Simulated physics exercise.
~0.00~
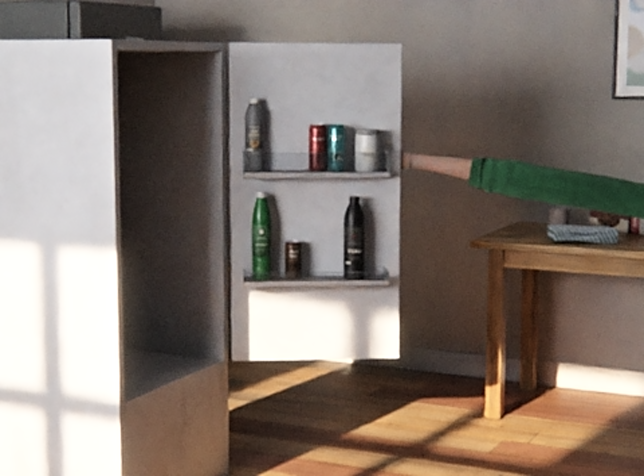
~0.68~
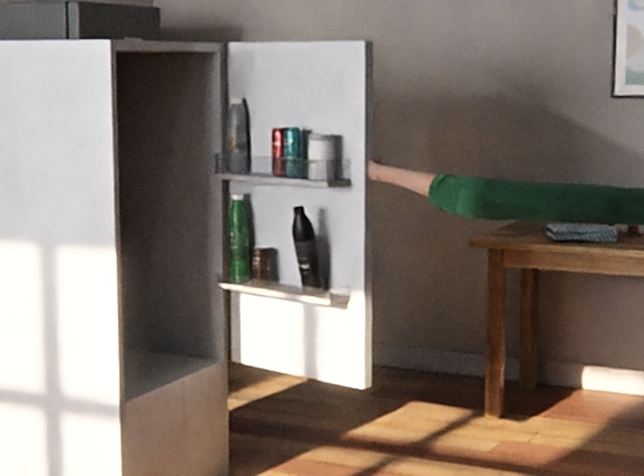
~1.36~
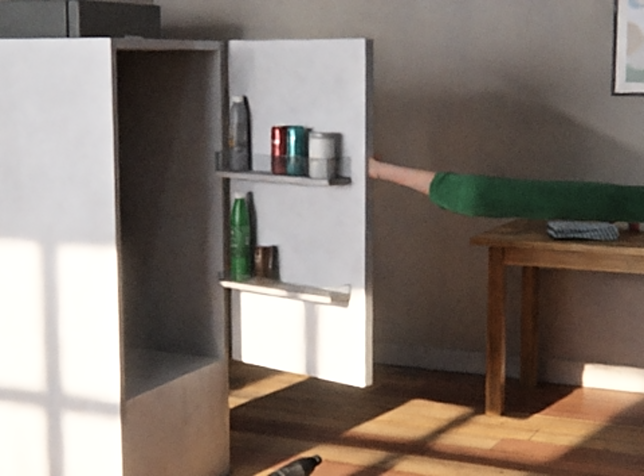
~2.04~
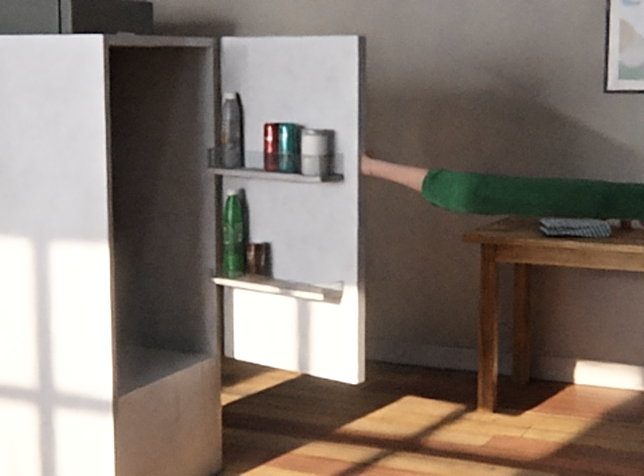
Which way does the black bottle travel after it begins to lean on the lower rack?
It moves down, leaving the lower rack and ending up on its side near the floor at the bottom of the view.
